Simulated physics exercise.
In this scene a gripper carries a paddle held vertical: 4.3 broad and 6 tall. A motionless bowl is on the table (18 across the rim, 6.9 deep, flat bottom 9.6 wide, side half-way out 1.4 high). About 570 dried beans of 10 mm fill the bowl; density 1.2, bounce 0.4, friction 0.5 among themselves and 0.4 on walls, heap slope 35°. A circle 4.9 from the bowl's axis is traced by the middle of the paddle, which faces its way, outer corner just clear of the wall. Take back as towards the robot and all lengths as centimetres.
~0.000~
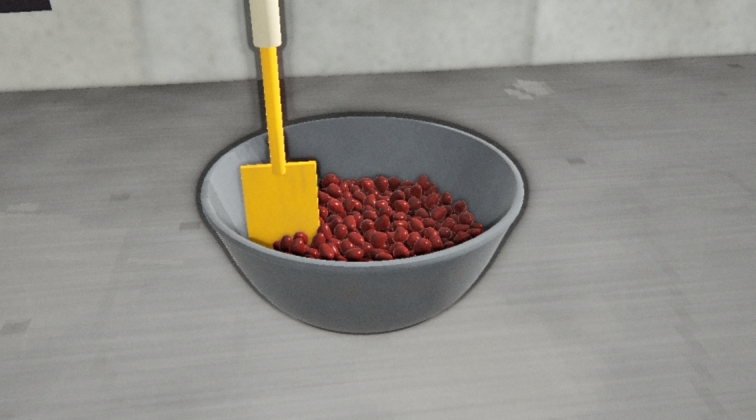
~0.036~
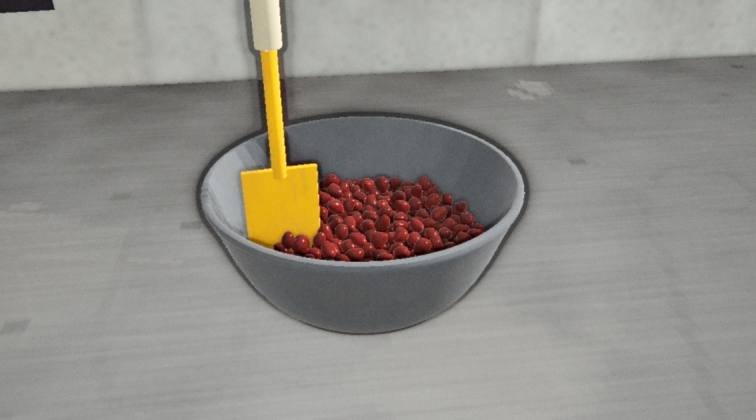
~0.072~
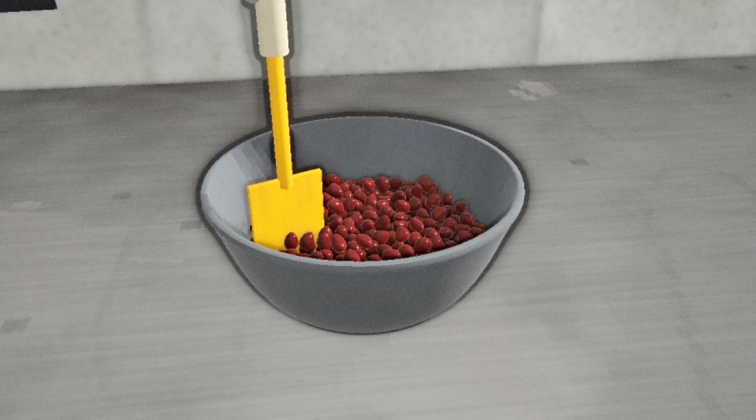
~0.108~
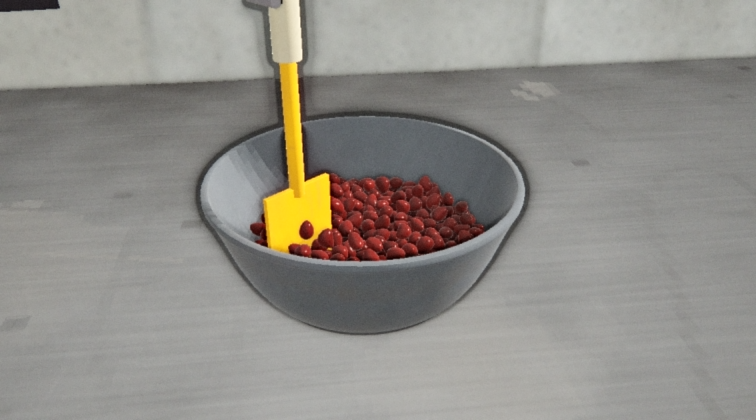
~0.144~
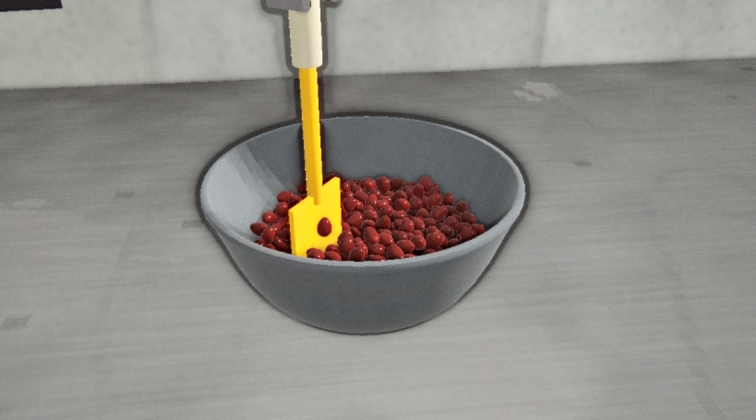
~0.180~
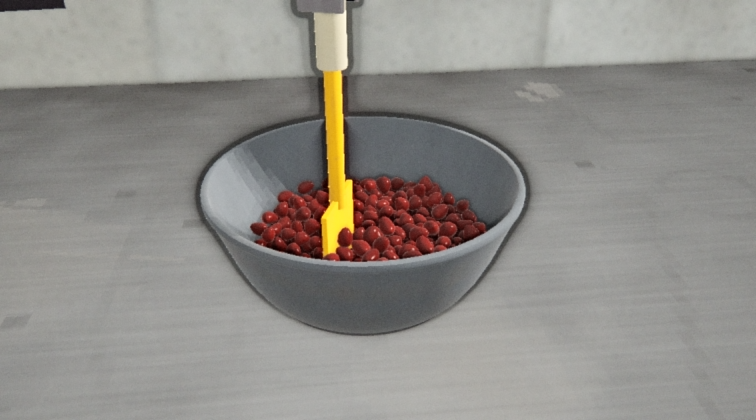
A streaked grey tabletop against a pale, mottled wall is seen from slightly above, in a view that stays still. A blue-grey bowl holds a heap of glossy dark red beans, with a yellow paddle on a cream handle upright at its left side. Held by a grey gripper, the paddle sweeps rightward and nearer through the beans, turning edge-on and pushing some along, while the bowl stays put.
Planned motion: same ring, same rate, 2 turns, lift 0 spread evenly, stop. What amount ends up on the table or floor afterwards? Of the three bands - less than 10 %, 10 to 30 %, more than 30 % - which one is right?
The right band is 10 to 30 %.
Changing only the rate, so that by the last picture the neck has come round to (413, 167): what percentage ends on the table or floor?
About 40 per cent.
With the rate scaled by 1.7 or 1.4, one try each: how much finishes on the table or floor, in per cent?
Roughly 35 and 30 per cent.
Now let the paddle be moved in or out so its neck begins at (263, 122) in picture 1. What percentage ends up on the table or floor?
Roughly 10 per cent.
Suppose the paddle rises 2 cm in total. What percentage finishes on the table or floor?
My guess is close to 10 per cent.
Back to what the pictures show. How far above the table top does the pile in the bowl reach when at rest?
Height: Roughly 7.5 cm.
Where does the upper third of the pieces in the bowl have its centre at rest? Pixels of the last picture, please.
In the final view it lies around (302, 256).
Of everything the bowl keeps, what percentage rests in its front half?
About 70 per cent.
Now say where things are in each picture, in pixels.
The first picture shows paddle neck at (276, 141), 0° round; upper third of the load around (370, 230), from x 250 to 475, top at y 180; 568 in the bowl.
The second picture shows paddle neck at (277, 145), 7° round; upper third of the load around (369, 231), from x 255 to 475, top at y 180.
The third picture shows paddle neck at (283, 154), 22° round; upper third of the load around (367, 237), from x 255 to 480, top at y 180.
The fourth picture shows paddle neck at (295, 162), 38° round; upper third of the load around (370, 239), from x 260 to 480, top at y 180.
The fifth picture shows paddle neck at (313, 168), 54° round; upper third of the load around (382, 240), from x 260 to 480, top at y 180.
The sixth picture shows paddle neck at (336, 172), 69° round; upper third of the load around (391, 238), from x 260 to 480, top at y 180; 568 in the bowl.
After 0.77 s, 326° round, highest piece 9 above the table; 531 in the bowl, 25 on the table or floor, 12 in flight or on the tool.
After 1.37 s, 223° round, highest piece 8 above the table; 495 in the bowl, 72 on the table or floor, 1 in flight or on the tool.
After 1.87 s, 0° round, highest piece 7 above the table; 467 in the bowl, 101 on the table or floor.
After 2.57 s, 0° round, highest piece 7 above the table; 467 in the bowl, 101 on the table or floor.
At rest, 467 in the bowl, 101 on the table or floor. That is 18 % on the table or floor.
